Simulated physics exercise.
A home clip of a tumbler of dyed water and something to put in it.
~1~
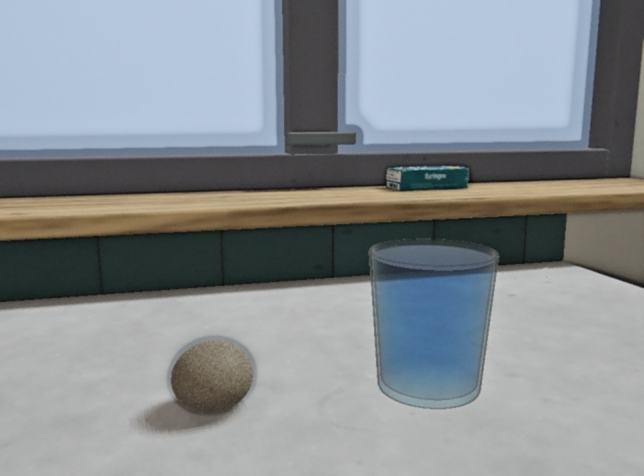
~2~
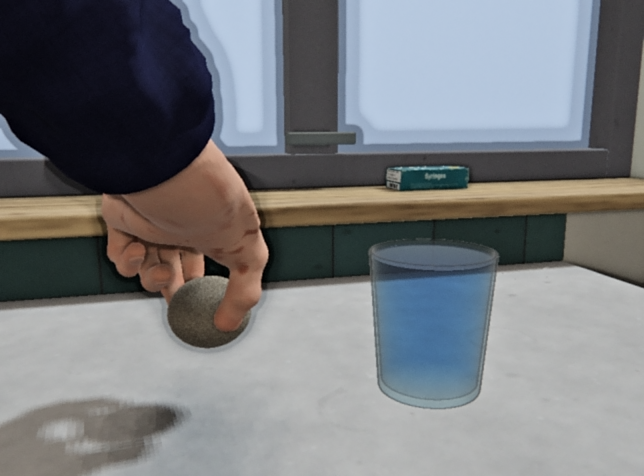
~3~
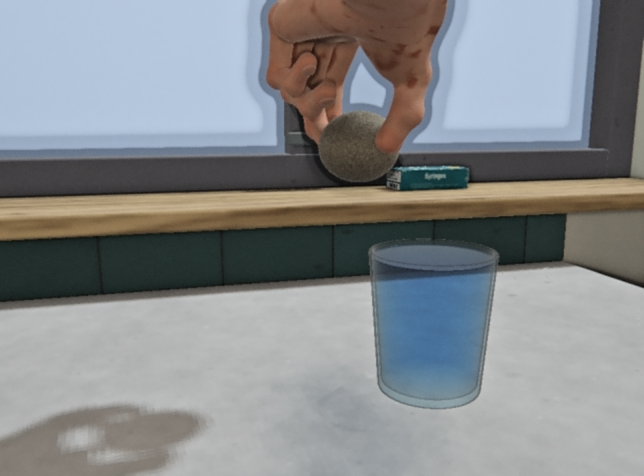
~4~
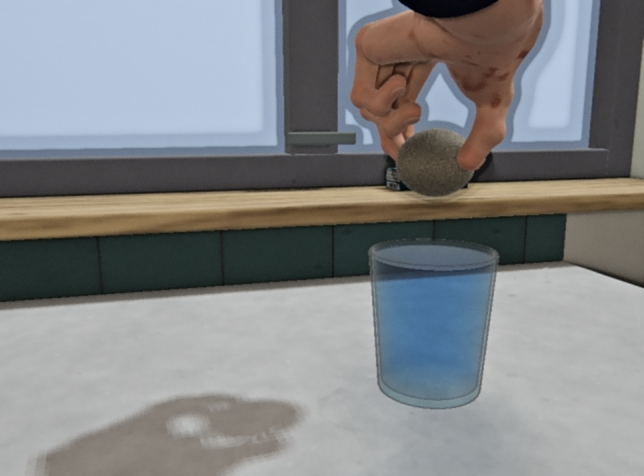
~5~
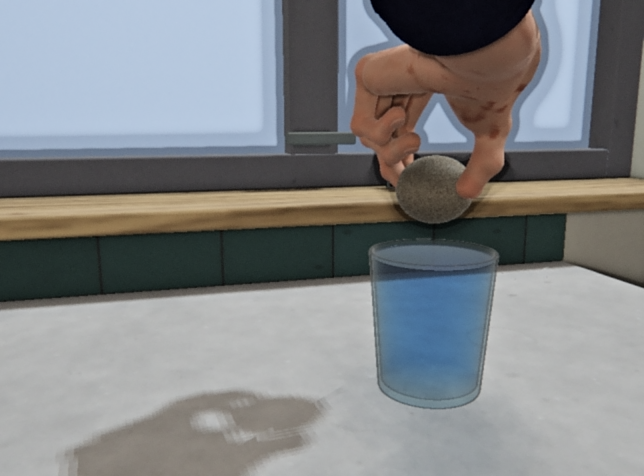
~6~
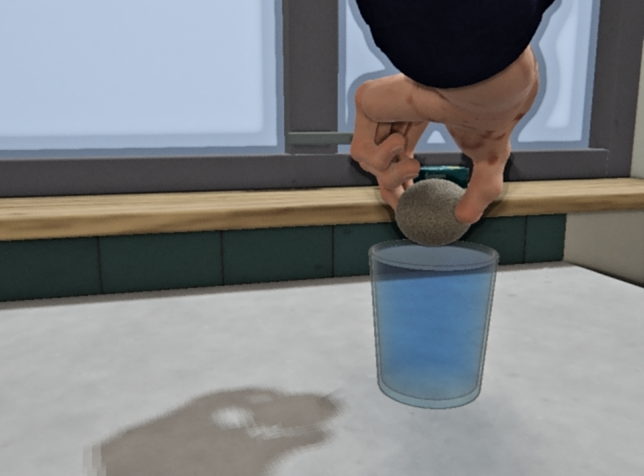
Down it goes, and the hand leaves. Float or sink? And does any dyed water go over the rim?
The thing sinks; the tumbler runs over.
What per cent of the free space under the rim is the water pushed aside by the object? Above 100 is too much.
Some 260 per cent.
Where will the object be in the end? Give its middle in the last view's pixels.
Roughly at (430, 348).
A moment on, the stone enters the dyed water; the tumbler is full to the brim.
Further on, the stone goes on down; the tumbler is full to the brim; a puddle lies round it.
When it is over, the stone rests at the bottom; the tumbler is full to the brim; a puddle lies round it.
